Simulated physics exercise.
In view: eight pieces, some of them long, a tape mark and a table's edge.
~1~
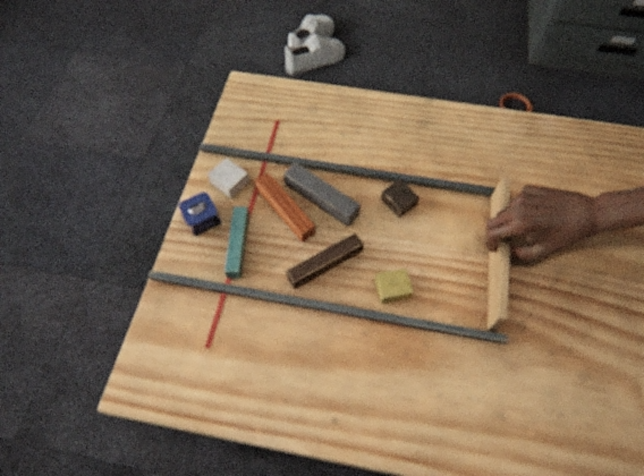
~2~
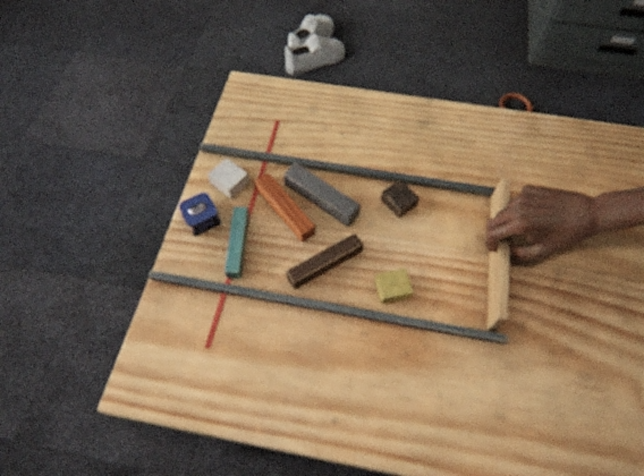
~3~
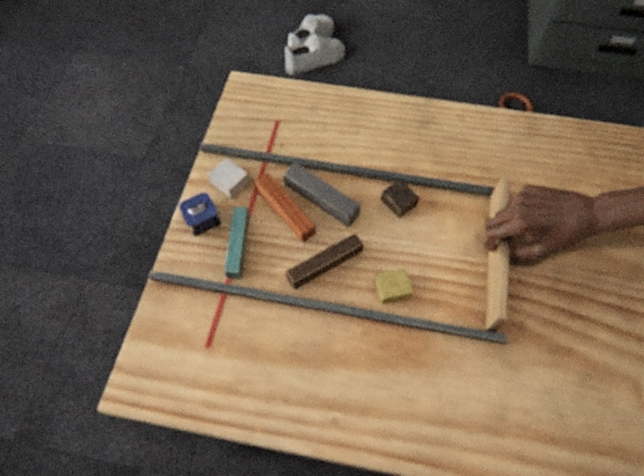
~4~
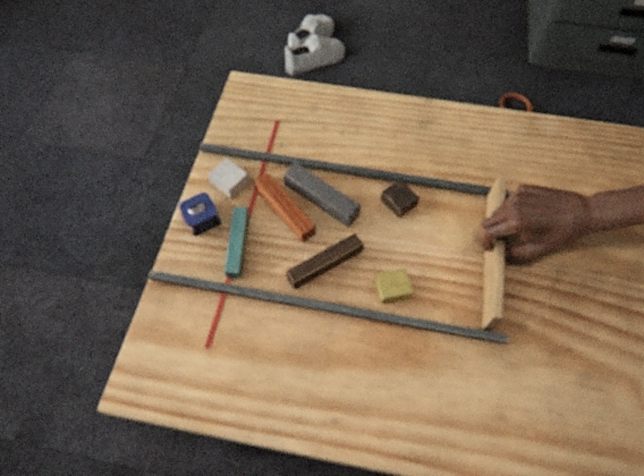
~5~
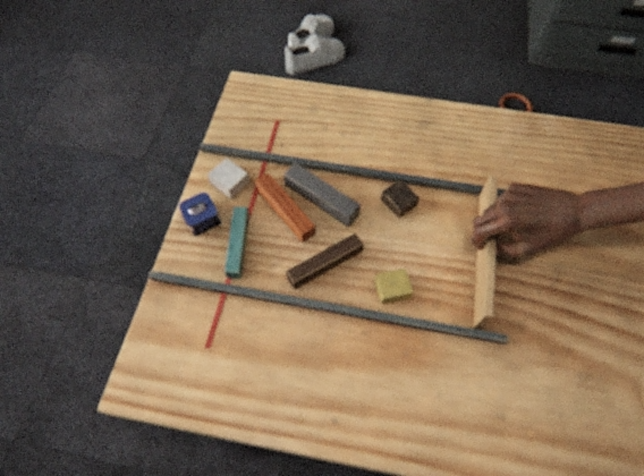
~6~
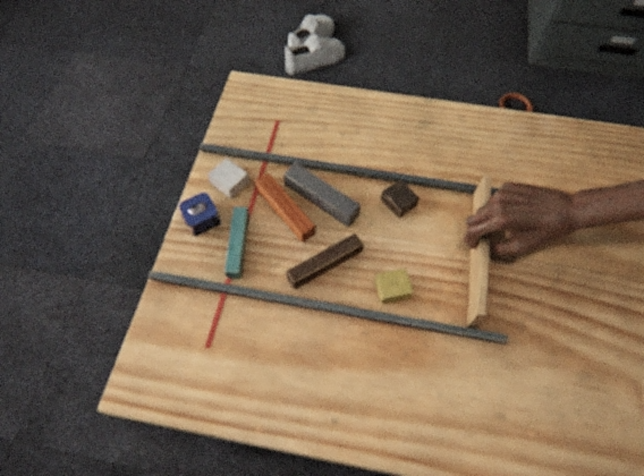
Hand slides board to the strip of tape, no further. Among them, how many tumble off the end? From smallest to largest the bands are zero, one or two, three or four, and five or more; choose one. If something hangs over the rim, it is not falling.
The right band is one or two.
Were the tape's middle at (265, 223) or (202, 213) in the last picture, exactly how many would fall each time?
Counts: 1, 6.
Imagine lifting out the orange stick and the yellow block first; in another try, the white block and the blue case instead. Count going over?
First 0, second 0.
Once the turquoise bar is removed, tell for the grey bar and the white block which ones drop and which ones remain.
As for the grey bar, it is left in place; as for the white block, it topples off.
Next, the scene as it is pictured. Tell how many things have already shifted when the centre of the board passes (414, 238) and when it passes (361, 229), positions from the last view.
That makes 2 at the first spot and 3 at the second.
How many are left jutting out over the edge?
It would come to 4.
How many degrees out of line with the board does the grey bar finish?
Roughly 55° out of line.
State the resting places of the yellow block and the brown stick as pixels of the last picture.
Positions - first (220, 254), then (208, 232).
Soon after, none off yet; blue case at rest near (200, 214); white block at rest near (229, 178); turquoise bar at rest near (237, 242).
At rest, the number that fall off is one or two; fallen, white block.
